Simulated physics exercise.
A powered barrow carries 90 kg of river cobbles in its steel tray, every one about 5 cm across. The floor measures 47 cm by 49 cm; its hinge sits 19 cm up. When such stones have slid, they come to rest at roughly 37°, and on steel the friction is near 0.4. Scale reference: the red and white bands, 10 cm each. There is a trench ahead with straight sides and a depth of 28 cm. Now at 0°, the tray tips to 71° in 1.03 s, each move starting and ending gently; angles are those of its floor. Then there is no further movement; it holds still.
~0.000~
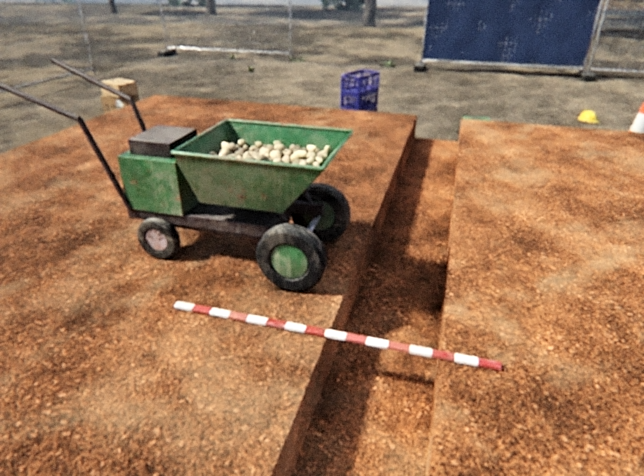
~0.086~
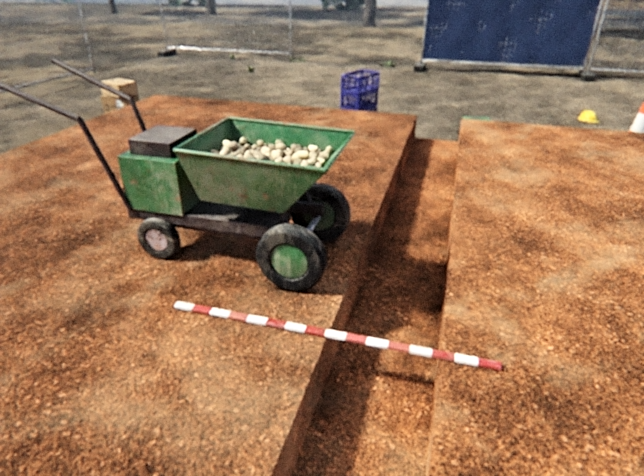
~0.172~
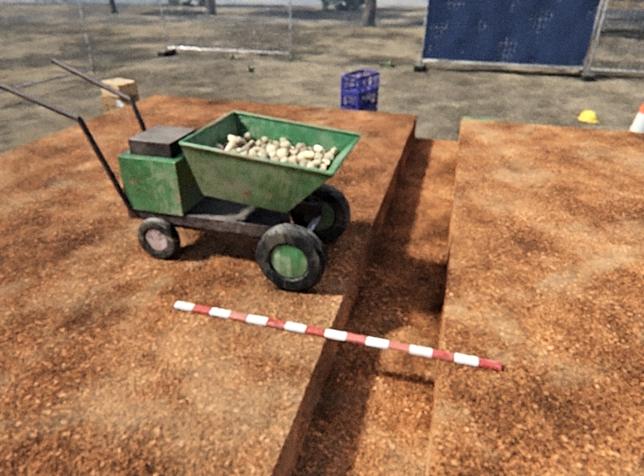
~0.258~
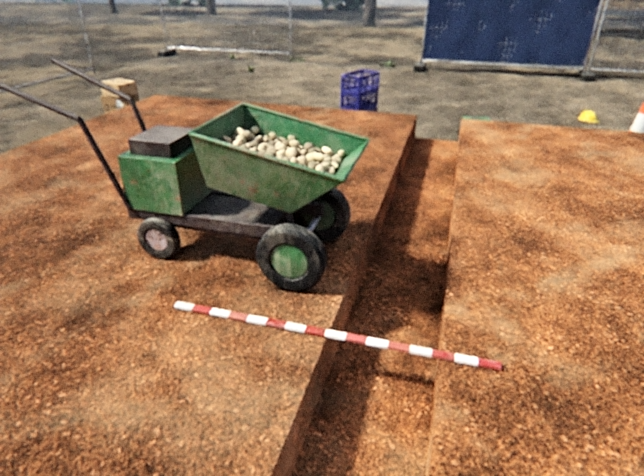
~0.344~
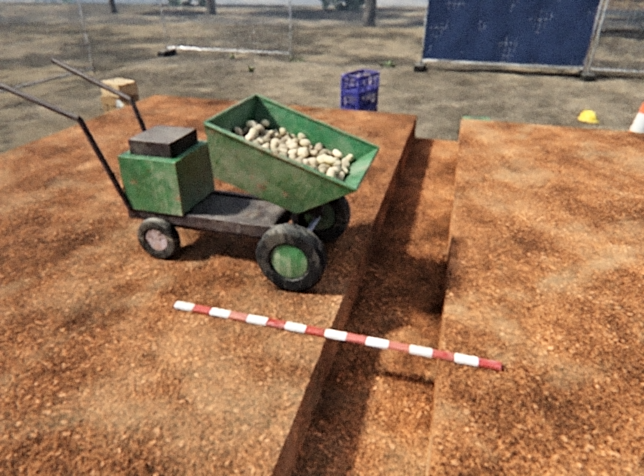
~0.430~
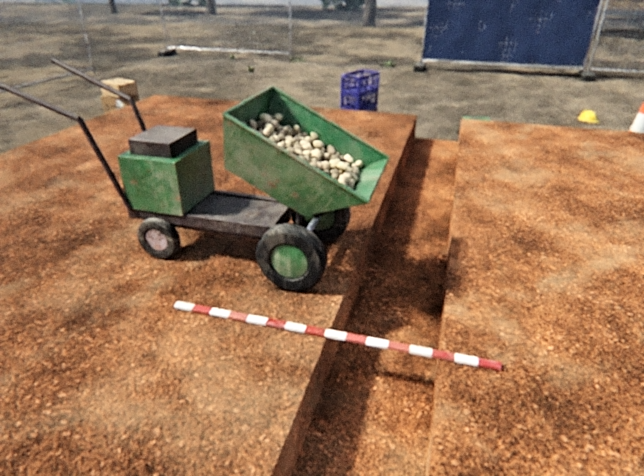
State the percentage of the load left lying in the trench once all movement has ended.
The share left there is about 74 per cent.
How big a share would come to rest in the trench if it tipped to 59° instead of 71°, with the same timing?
I'd expect around 65 in a hundred.
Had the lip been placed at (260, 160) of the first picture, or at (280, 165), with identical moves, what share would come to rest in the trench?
First some 100, then 100 per cent.
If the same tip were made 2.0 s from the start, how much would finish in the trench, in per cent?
Then some 90 per cent would.
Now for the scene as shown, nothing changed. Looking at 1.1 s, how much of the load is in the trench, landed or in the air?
Around 35 per cent of it.
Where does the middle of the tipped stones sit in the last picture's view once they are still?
Their centre sits close to (426, 309).
After 0.8 s the floor is at 60°; 100 % in the tray; the foremost stones are at (395, 226).
After 1.1 s the floor is at 71°; 60 % in the tray, 33 % in the trench, 7 % past the trench; the foremost stones are at (473, 283).
After 1.5 s the floor is at 71°; 19 % in the tray, 54 % in the trench, 27 % past the trench; the foremost stones are at (567, 305).
After 3.4 s the floor is at 71°; 0 % in the tray, 74 % in the trench, 26 % past the trench; the foremost stones are at (630, 309).
